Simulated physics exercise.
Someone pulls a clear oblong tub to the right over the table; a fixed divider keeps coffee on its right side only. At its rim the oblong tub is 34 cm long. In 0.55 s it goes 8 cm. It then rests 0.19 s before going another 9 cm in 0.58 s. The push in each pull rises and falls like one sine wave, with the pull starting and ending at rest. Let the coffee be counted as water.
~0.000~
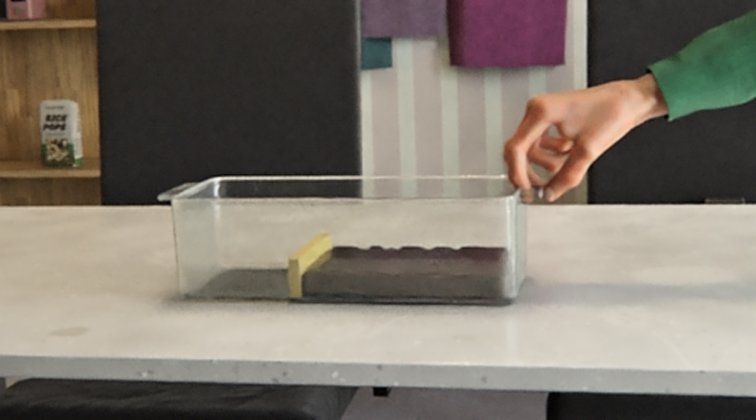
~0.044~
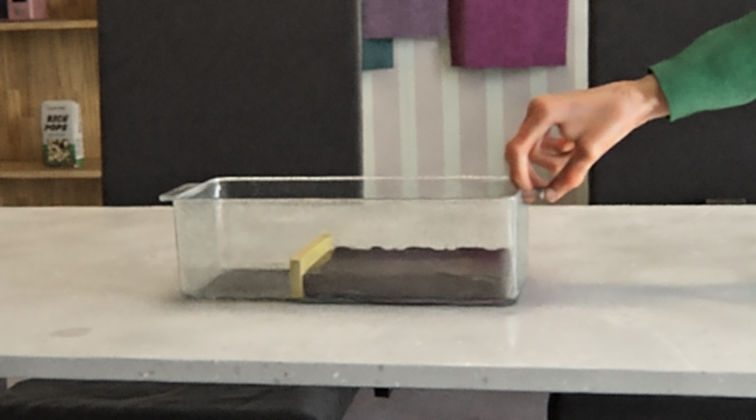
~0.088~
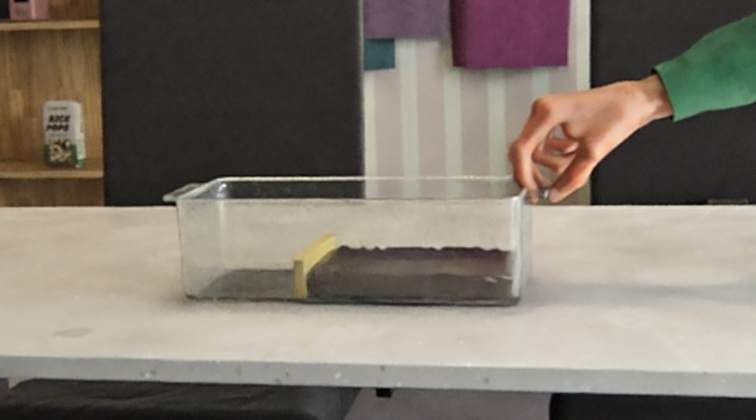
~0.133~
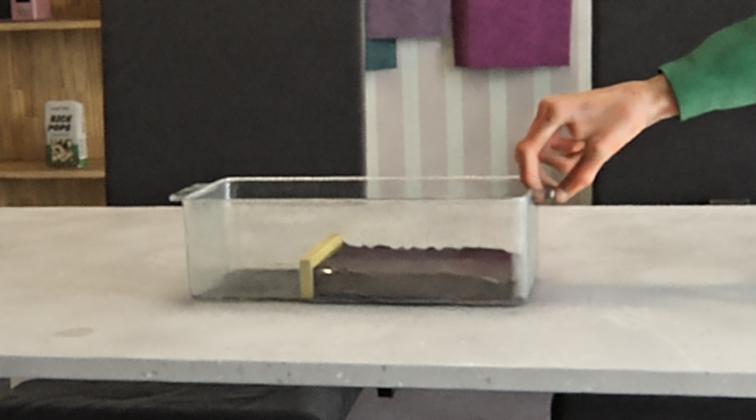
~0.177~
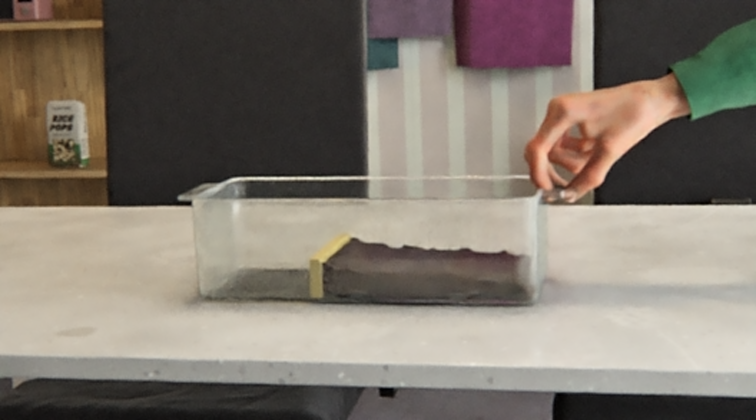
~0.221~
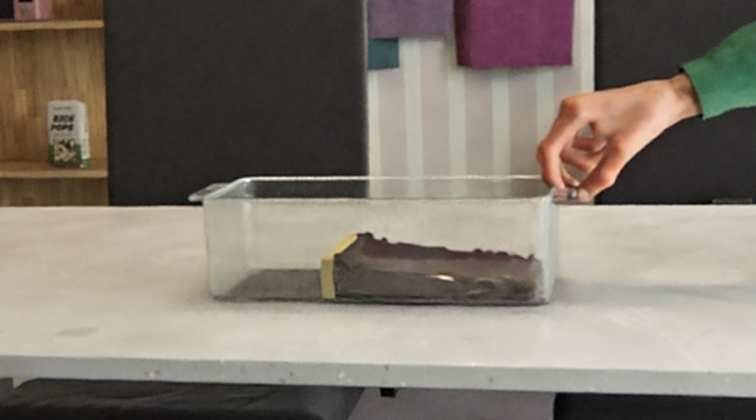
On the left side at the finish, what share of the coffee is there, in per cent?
About 22 out of 100.
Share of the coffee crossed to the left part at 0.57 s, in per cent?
0 %.
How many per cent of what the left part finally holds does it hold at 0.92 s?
Close to 0 in a hundred.
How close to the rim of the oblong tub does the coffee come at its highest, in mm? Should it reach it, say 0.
About 10 mm.
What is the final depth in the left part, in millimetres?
Roughly 10 millimetres.
Then, 0.57 s in, it has gone 8 cm; 0 per cent is on the left side and 0 is out of the oblong tub.
Then, 0.92 s in, it has gone 10 cm; 1 per cent is on the left side and 0 is out of the oblong tub.
Then, 1.26 s in, it has gone 17 cm; 19 per cent is on the left side and 0 is out of the oblong tub.
Then, 1.61 s in, it has gone 17 cm; 19 per cent is on the left side and 0 is out of the oblong tub.
Finally, 22 per cent is on the left side and 0 is out of the oblong tub.
